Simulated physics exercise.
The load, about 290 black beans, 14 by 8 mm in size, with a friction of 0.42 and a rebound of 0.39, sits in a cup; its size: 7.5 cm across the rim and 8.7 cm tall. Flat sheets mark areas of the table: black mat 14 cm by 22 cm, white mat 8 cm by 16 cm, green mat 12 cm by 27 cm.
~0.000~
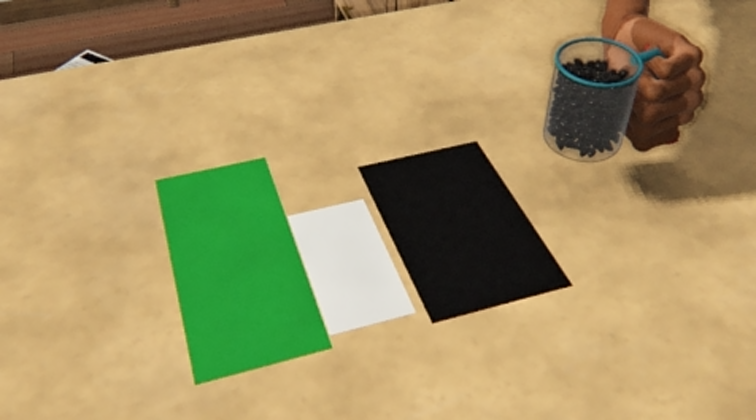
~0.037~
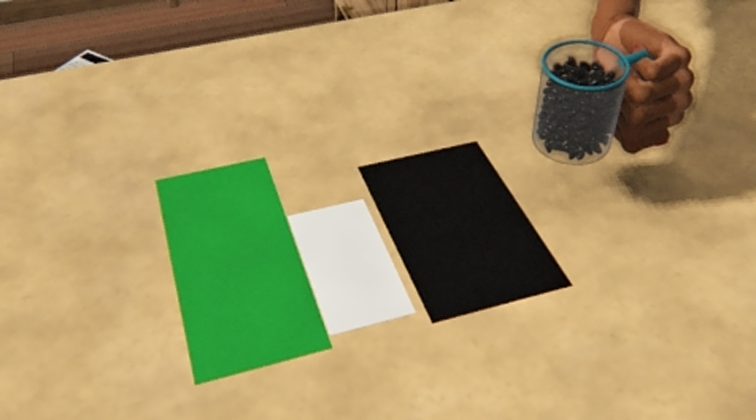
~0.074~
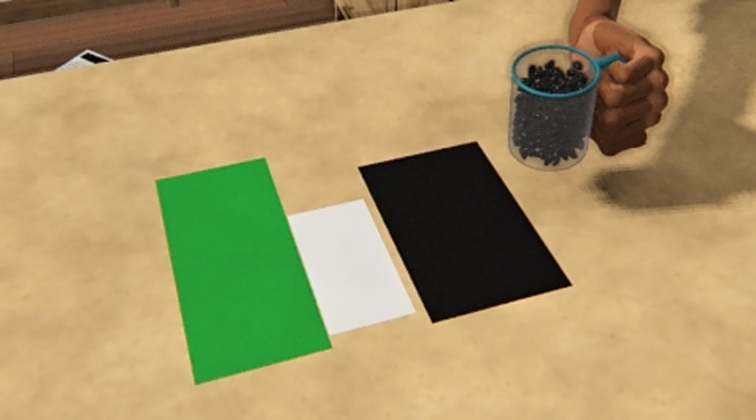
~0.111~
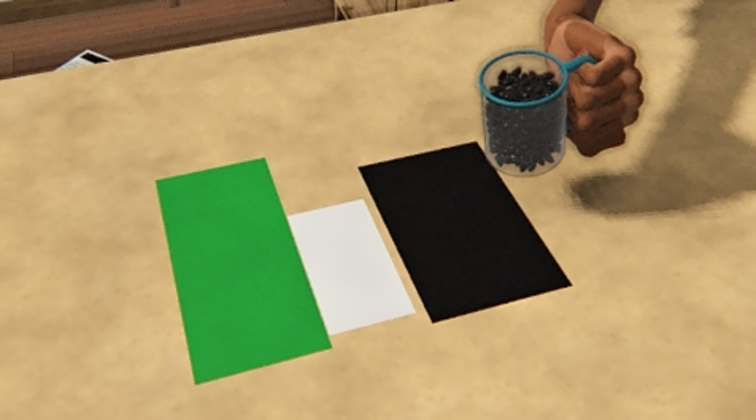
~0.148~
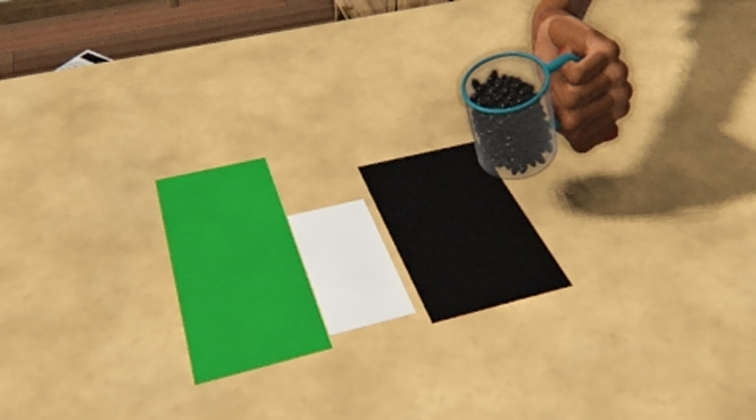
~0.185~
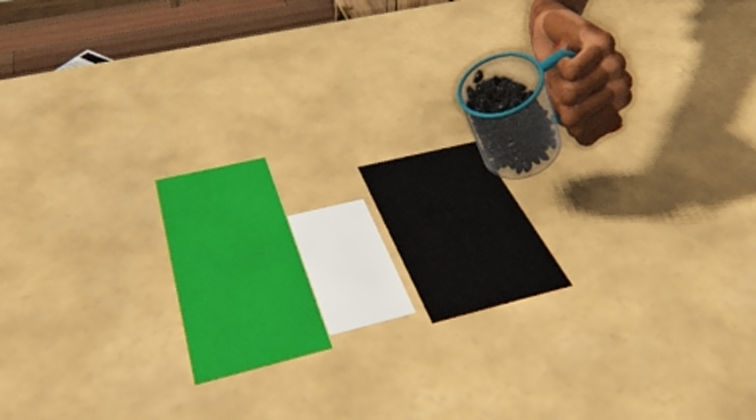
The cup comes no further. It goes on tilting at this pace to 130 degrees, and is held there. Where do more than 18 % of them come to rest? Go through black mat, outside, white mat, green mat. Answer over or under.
Black mat: Over, outside: Under, white mat: Under, green mat: Under.
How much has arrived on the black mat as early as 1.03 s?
Some 90 per cent.
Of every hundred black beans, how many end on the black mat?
About 85 per cent.
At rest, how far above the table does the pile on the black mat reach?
About 2.0 cm.
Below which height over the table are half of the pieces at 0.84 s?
Roughly 8 cm.
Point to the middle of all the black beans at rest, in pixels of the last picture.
Around (434, 217).
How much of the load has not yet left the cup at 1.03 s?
About 5 per cent.
After 0.44 s, tilt 65 degrees; cup 100 %; middle of all pieces on or above the table near (515, 122).
After 0.65 s, tilt 101 degrees; cup 100 %; middle of all pieces on or above the table near (515, 121).
After 0.84 s, tilt 129 degrees; cup 60 %, black mat 40 %; middle of all pieces on or above the table near (489, 157).
After 1.03 s, tilt 130 degrees; cup 5 %, black mat 90 %, white mat 5 %; middle of all pieces on or above the table near (445, 207).
At rest (2.1 s), outside 10 %, cup 0 %, green mat 0 %, black mat 85 %, white mat 5 %.
